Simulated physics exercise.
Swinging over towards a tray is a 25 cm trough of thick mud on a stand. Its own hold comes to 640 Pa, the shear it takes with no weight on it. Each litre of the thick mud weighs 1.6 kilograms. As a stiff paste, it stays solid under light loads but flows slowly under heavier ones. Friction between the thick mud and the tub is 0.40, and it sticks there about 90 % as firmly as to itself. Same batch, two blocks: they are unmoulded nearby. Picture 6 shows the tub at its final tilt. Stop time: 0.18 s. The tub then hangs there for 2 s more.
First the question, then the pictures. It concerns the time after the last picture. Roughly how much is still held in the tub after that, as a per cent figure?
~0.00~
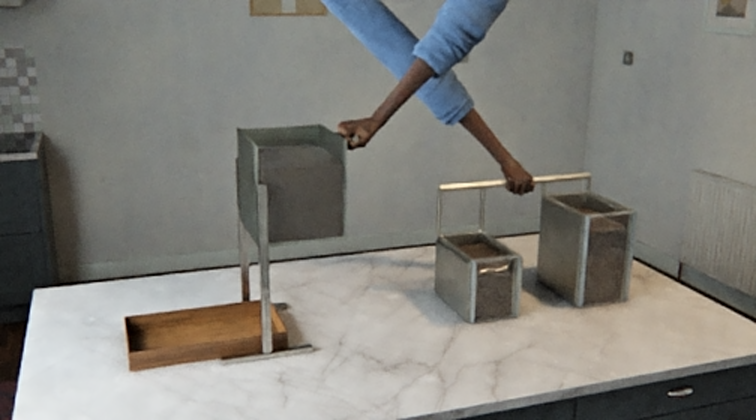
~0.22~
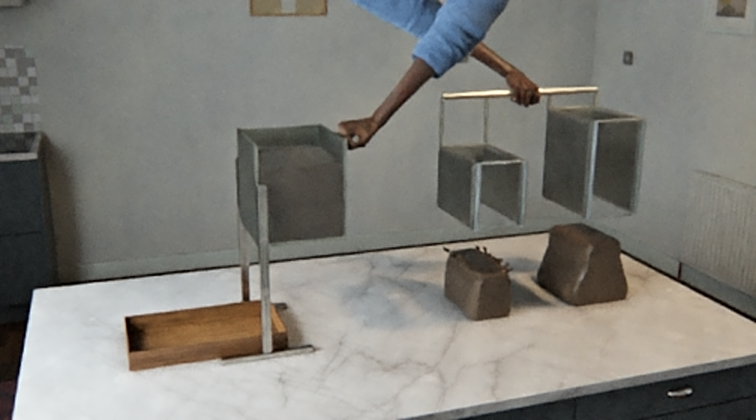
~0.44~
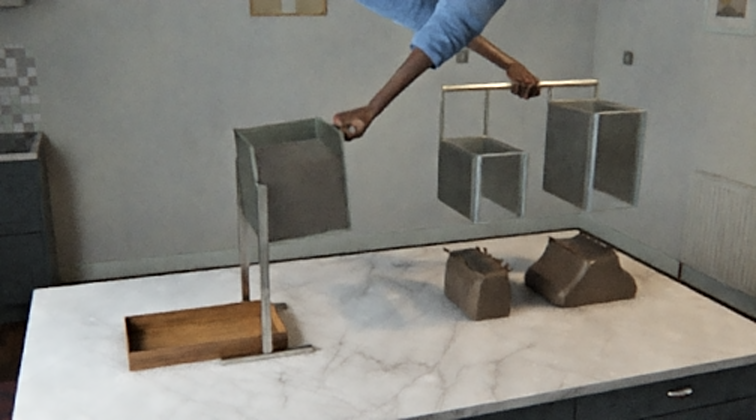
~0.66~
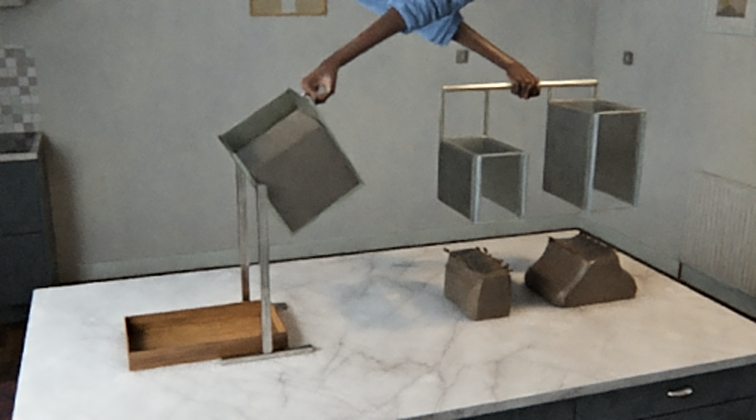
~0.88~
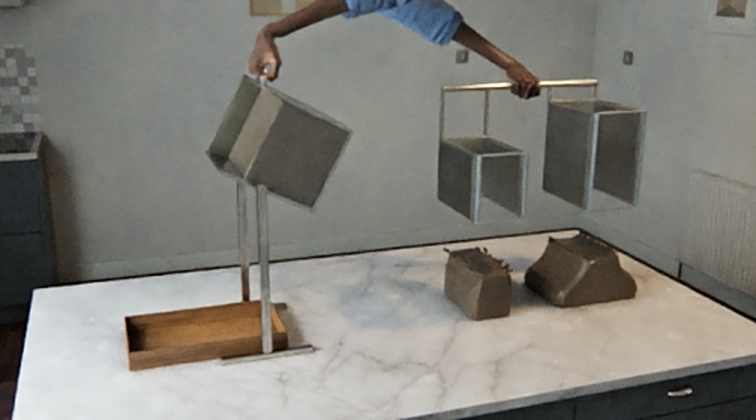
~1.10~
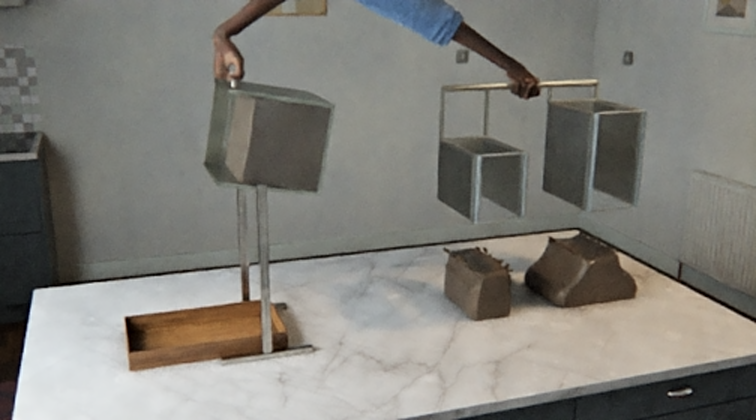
The amount still held in the tub is about 100 per cent.
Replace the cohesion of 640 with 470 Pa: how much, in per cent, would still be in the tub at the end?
That comes out at roughly 85 %.
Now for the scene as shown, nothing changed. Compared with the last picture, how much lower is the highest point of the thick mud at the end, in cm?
Roughly 1 cm.
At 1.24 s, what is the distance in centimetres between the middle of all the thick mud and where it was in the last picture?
Measured shift, roughly 0 cm.
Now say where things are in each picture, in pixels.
In the first picture, handle-side rim at (343, 141), tilt 0 degrees; highest point of the thick mud at (338, 164); test blocks 15 cm, 24 cm high (left to right).
In the second picture, handle-side rim at (343, 141), tilt 0 degrees; highest point of the thick mud at (338, 164); test blocks 15 cm, 20 cm high (left to right).
In the third picture, handle-side rim at (340, 134), tilt 5 degrees; highest point of the thick mud at (333, 157); test blocks 15 cm, 15 cm high (left to right).
In the fourth picture, handle-side rim at (309, 103), tilt 32 degrees; highest point of the thick mud at (317, 126); test blocks 15 cm, 15 cm high (left to right).
In the fifth picture, handle-side rim at (261, 89), tilt 62 degrees; highest point of the thick mud at (286, 103); test blocks 15 cm, 15 cm high (left to right).
In the sixth picture, handle-side rim at (231, 94), tilt 80 degrees; highest point of the thick mud at (260, 101); test blocks 15 cm, 15 cm high (left to right).
By 1.24 s, the tub is at 80 degrees and holds 100 %.
By 1.41 s, the tub is at 80 degrees and holds 100 %.
By 1.58 s, the tub is at 80 degrees and holds 100 %.
By 1.75 s, the tub is at 80 degrees and holds 100 %.
By 3.10 s, at the end, the tub is at 80 degrees and holds 100 %.
